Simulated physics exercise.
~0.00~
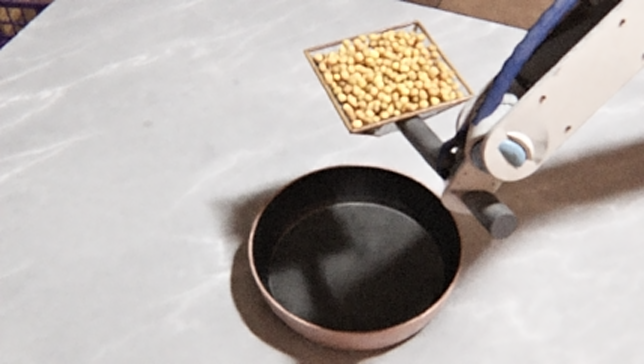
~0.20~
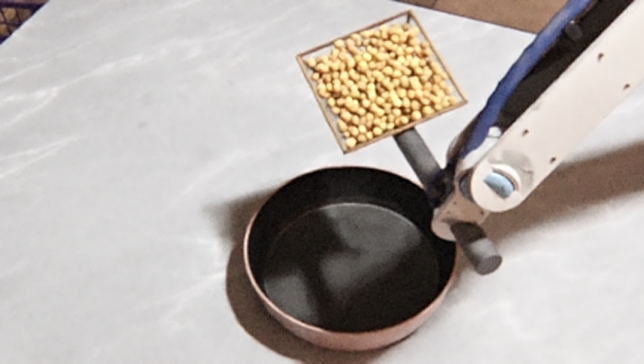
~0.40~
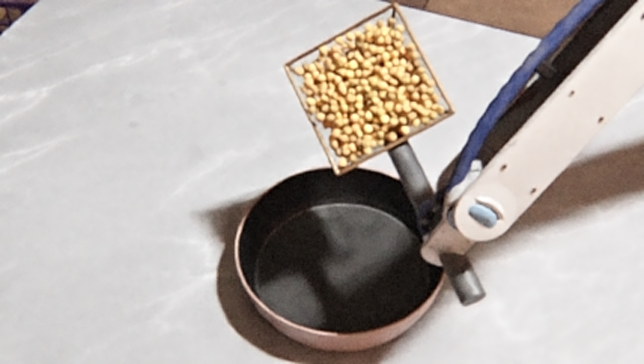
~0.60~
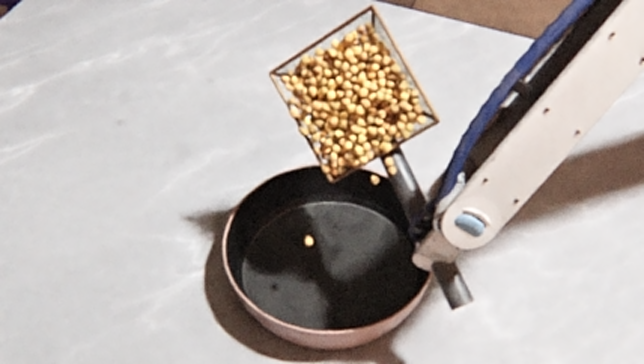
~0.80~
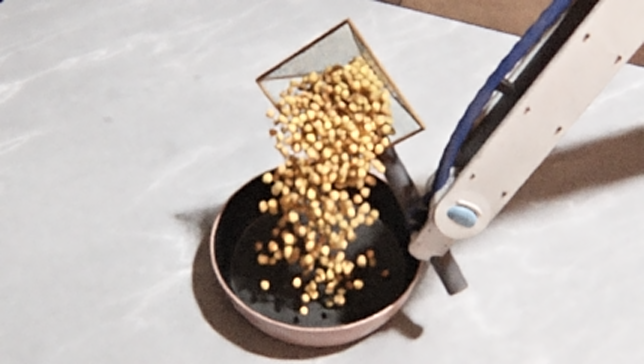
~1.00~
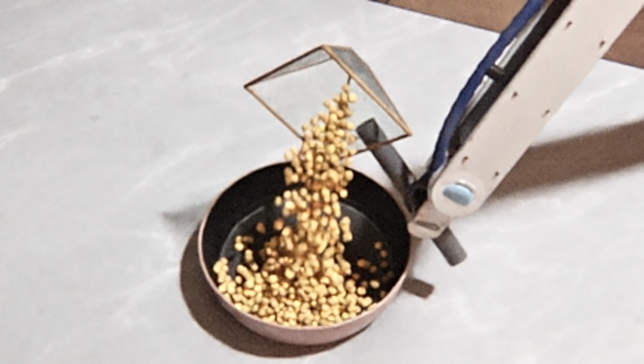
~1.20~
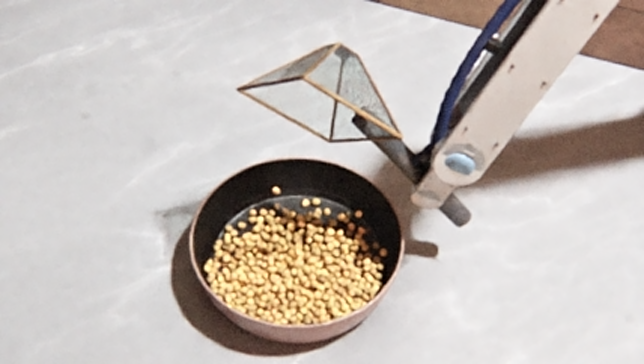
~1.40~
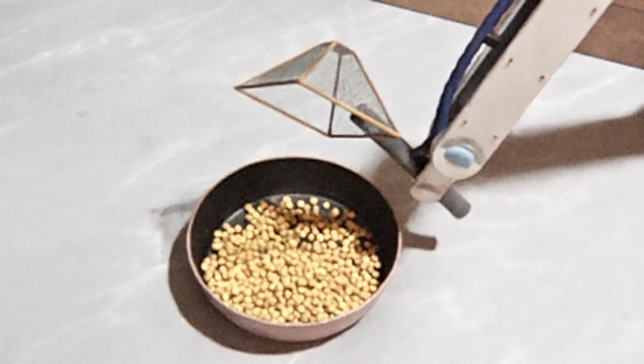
A robotic arm slowly tipped a square, flared scoop full of dried chickpeas over a round dark pan on a pale marbled surface, and they trickled, then poured out in a rush until the scoop was empty and the chickpeas lay in the pan.
